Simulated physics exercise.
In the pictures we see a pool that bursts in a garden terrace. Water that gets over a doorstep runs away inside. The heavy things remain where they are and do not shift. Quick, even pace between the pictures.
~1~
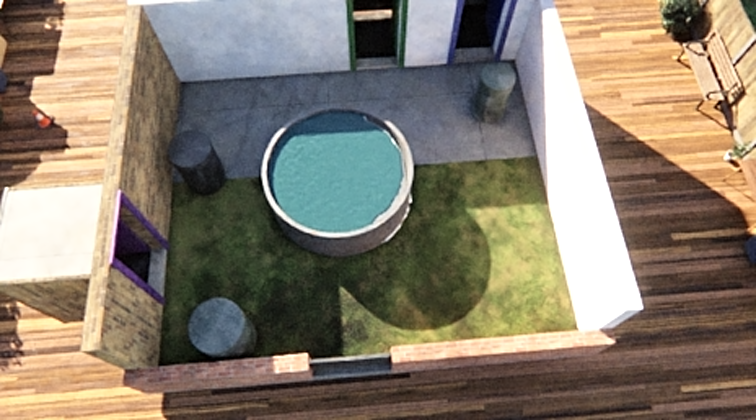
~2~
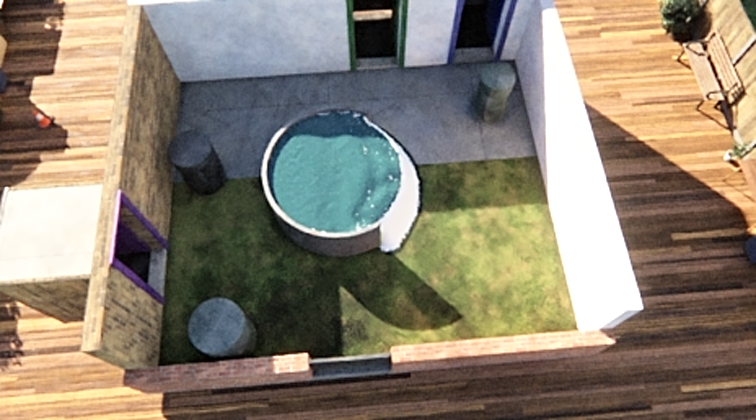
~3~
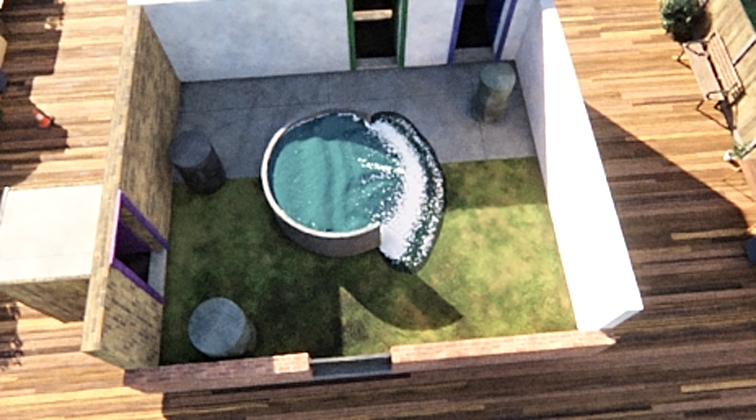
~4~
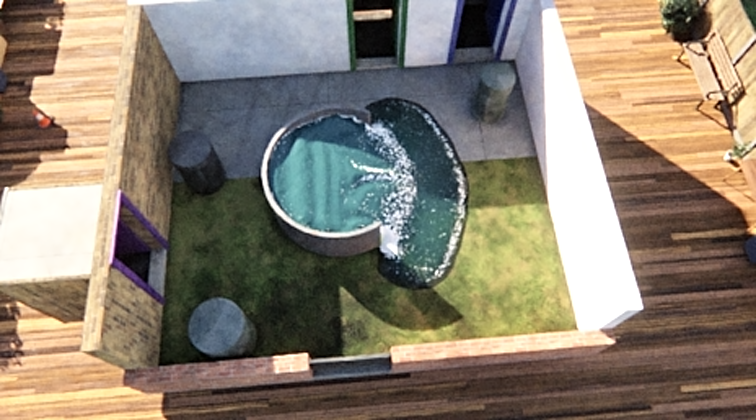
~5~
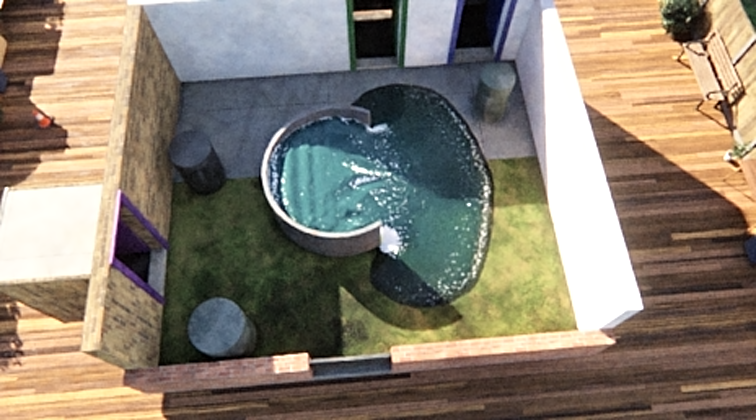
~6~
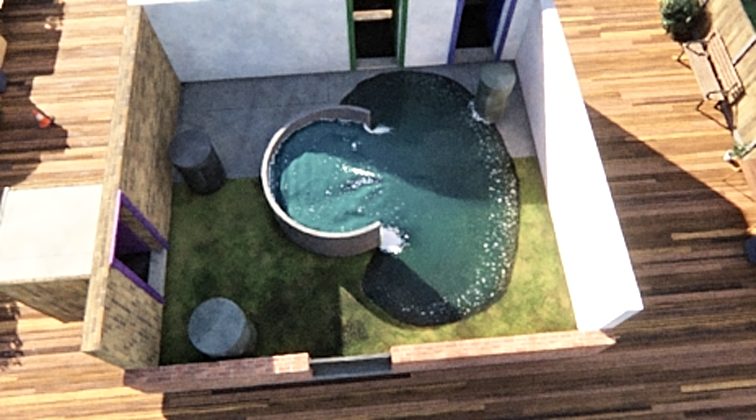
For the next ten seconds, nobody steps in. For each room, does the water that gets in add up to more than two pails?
My prediction: The purple door is going to be at or under the line. The green door is going to be over the line. The blue door is going to be over the line.
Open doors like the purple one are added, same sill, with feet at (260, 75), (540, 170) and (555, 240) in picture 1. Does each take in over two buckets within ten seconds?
In sequence: Falls short, exceeds it, exceeds it.
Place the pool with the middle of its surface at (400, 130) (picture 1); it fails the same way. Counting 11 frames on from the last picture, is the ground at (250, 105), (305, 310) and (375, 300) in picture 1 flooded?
Result: Spared; spared; spared.
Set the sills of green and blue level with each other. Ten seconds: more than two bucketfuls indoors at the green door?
My take: The green door fails to reach it.
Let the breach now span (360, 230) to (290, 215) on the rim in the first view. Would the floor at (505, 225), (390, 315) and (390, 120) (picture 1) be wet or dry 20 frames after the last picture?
The first spot is swamped, the second swamped, the third spared.
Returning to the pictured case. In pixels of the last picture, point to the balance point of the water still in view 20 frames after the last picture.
Near (452, 192).
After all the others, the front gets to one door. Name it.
I'd go with the door marked purple.
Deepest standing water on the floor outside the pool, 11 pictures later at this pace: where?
My pick is (519, 88).
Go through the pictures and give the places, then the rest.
In the first frame, still water in the pool at (338, 170).
In the second frame, the front is at a hidden place, out from the gap at (407, 180).
In the third frame, water pours out at (407, 180) and has run to (383, 115).
In the fourth frame, the front is at (385, 102), out from the gap at (407, 182).
In the fifth frame, the front is at (397, 87), out from the gap at (407, 182).
In the sixth frame, the front is at (480, 308), out from the gap at (406, 182).
A moment on, water covers 50 % of the floor; the purple door not reached, the green door under two buckets in, the blue door under two buckets in.
Next, water covers 50 % of the floor; the purple door not reached, the green door over two buckets in, the blue door over two buckets in.
Then, water covers 55 % of the floor; the purple door not reached, the green door over two buckets in, the blue door far over two buckets in.
Later, water covers 90 % of the floor; the purple door not reached, the green door over two buckets in, the blue door far over two buckets in.
In the end, water covers 100 % of the floor; the purple door wet at the sill, nothing in, the green door over two buckets in, the blue door far over two buckets in.
